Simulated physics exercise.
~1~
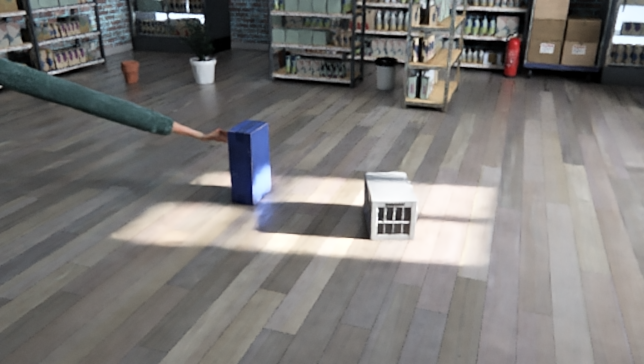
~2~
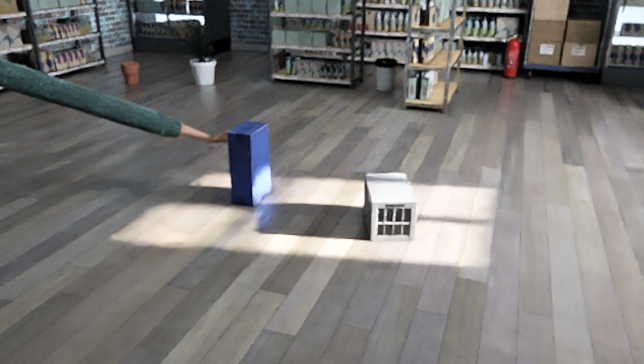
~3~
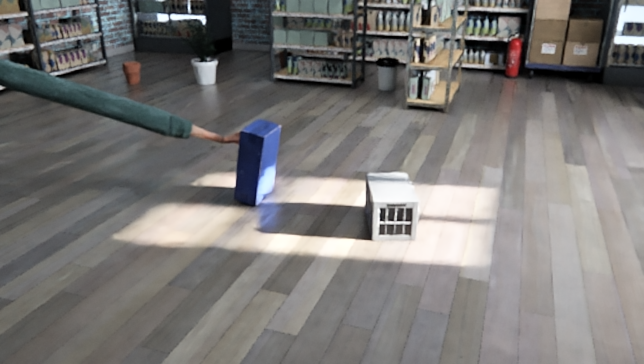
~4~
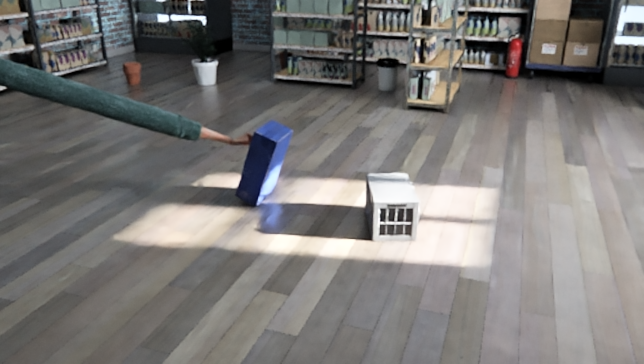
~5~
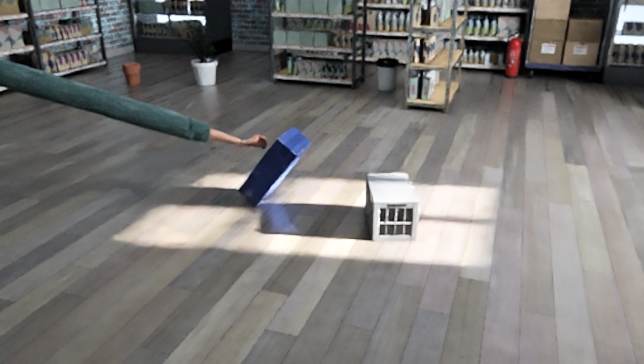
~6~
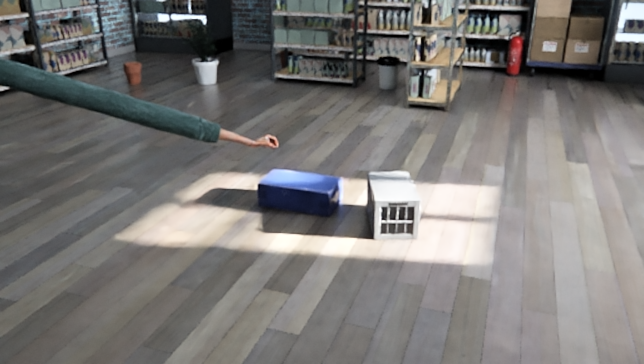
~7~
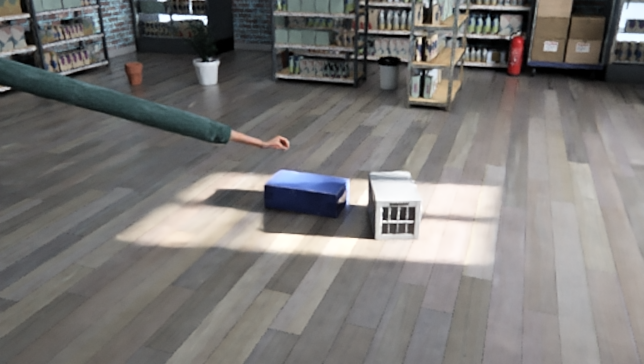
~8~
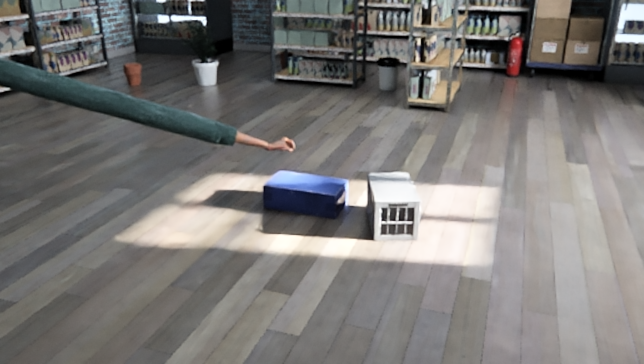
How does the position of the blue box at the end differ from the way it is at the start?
At the start the blue box stands upright on the floor, and at the end it lies on its side.
